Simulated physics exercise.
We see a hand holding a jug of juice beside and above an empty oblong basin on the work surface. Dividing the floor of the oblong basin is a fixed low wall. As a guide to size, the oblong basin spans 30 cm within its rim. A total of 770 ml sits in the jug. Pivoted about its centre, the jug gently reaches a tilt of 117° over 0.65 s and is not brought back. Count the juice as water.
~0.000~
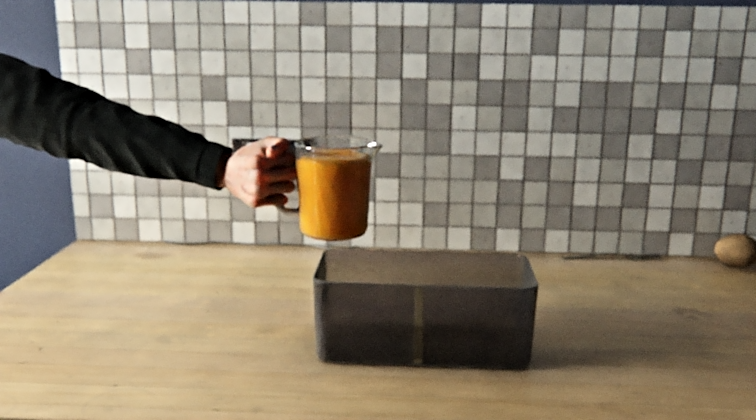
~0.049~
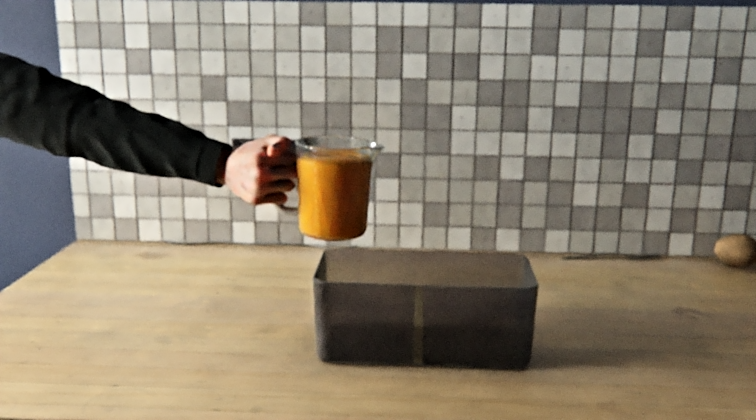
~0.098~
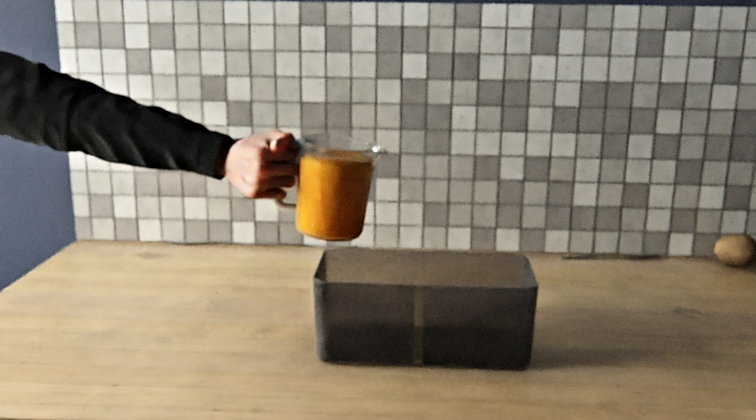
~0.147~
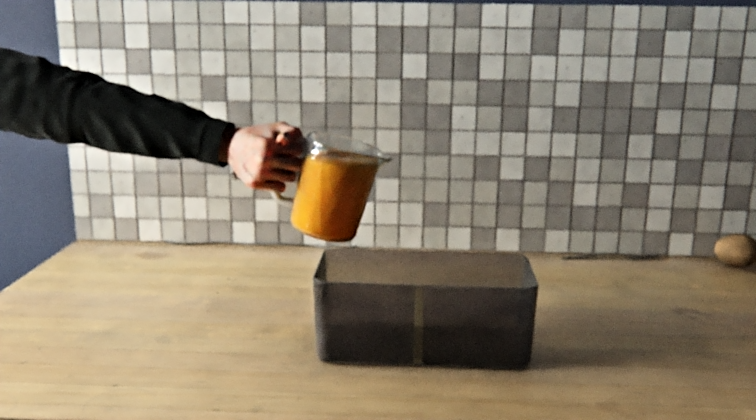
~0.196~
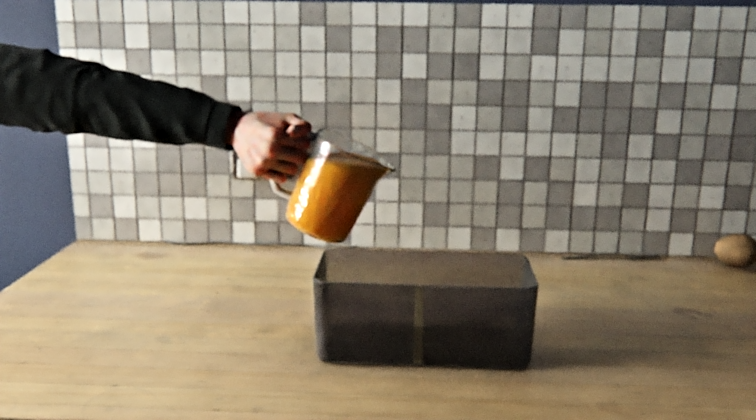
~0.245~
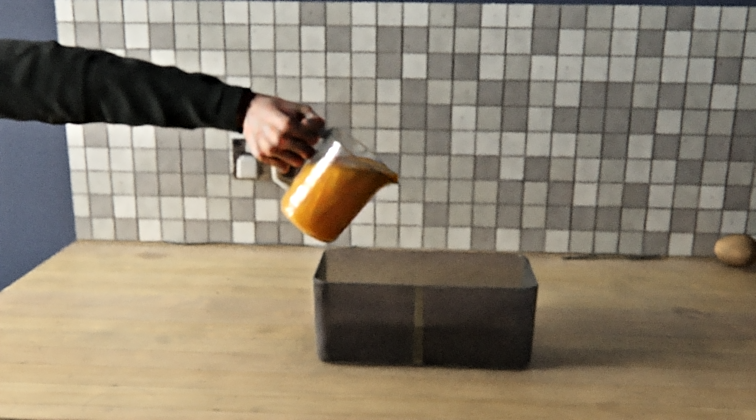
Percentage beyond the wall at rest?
35 per cent.
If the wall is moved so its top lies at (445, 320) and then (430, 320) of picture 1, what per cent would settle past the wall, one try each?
One try each: Around 20 percent and then around 30 percent.
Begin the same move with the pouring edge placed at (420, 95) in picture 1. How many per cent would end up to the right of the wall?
90 %.
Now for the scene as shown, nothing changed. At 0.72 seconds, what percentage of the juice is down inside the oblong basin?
About 86 per cent.
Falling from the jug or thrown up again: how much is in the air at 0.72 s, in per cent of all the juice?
I'd put it at about 6 per cent of the liquid.
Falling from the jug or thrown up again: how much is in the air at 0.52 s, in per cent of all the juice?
Share: Roughly 20 per cent.
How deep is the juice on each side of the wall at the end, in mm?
26 mm left, 12 mm right.
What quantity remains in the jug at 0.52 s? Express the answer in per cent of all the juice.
Roughly 52 %.
Then, 0.52 s in, the tilt is 105° and 51 per cent is still to pour, 6 is left of the wall and 23 right of it.
Then, 0.72 s in, the tilt is 117° and 7 per cent is still to pour, 53 is left of the wall and 33 right of it.
Then, 0.92 s in, the tilt is 117° and 0 per cent is still to pour, 62 is left of the wall and 34 right of it.
Then, 1.15 s in, the tilt is 117° and 0 per cent is still to pour, 63 is left of the wall and 35 right of it.
Finally, 63 per cent lies left of the wall, 35 right of it and 2 outside.
